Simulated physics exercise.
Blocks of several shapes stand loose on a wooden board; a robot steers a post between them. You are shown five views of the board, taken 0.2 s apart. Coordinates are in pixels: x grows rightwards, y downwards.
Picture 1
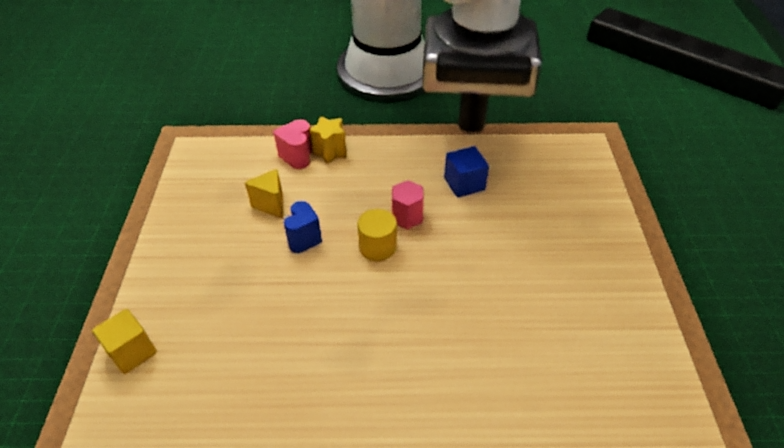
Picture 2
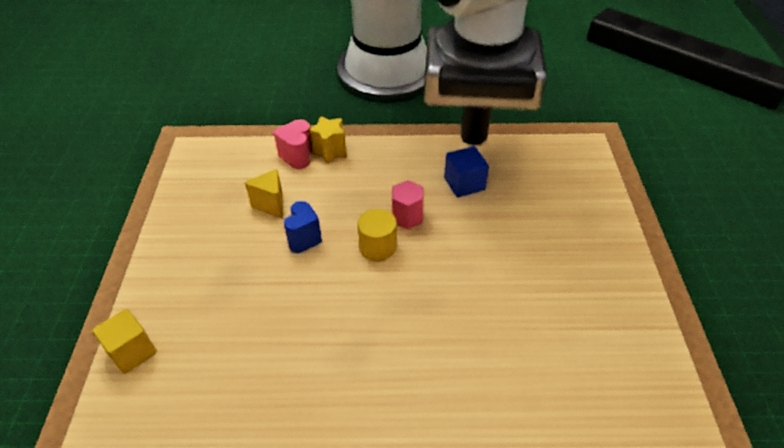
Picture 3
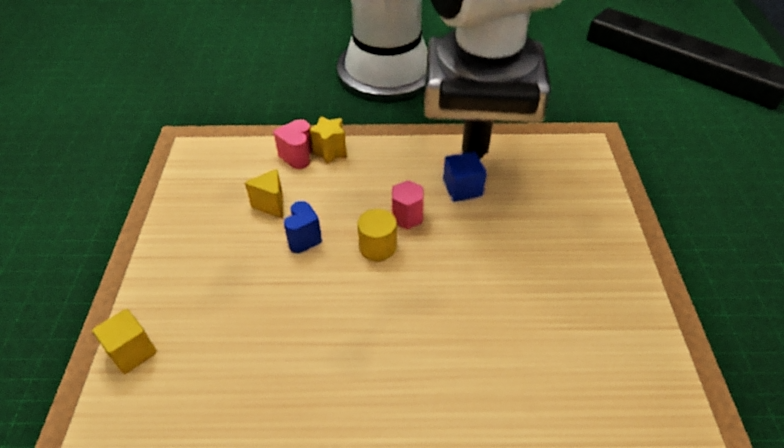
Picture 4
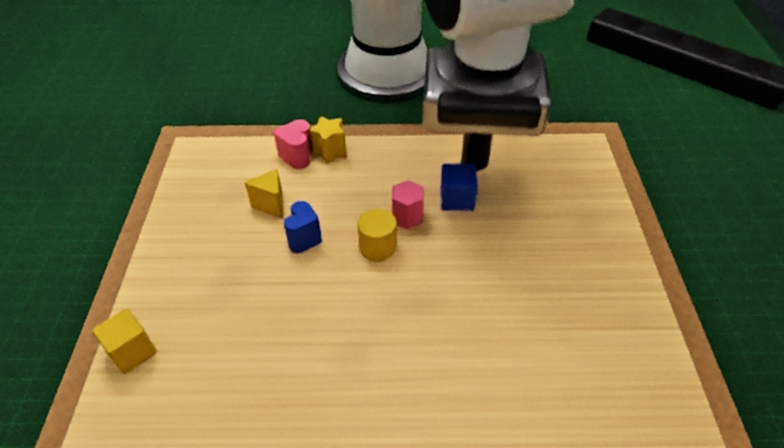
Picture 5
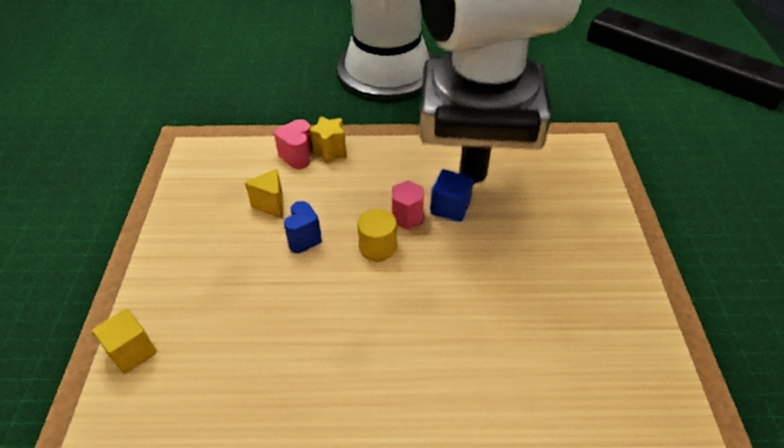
On a wooden board scattered with yellow, pink and blue blocks, a robot arm lowers its dark post toward the blue cube, then pushes it a short way down and left, nearer the pink hexagon, while the other blocks stay still.
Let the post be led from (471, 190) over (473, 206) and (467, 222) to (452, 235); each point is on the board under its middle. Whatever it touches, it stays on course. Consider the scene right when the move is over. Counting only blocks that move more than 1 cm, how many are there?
Most likely two.
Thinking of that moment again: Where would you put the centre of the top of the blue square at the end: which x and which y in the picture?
(419, 208)
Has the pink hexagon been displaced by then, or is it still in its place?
That one moves away.
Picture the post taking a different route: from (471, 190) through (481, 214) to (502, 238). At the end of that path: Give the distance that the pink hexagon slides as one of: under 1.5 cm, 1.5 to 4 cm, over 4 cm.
It moves less than 1.5 cm.
On the path given first. Halfway along, post at (473, 200); blue square at (443, 197), turned 60° clockwise.
At the end, post at (454, 220); yellow circle not moved; pink hexagon at (393, 191), turned 25° clockwise; blue square at (419, 208), turned 95° clockwise.
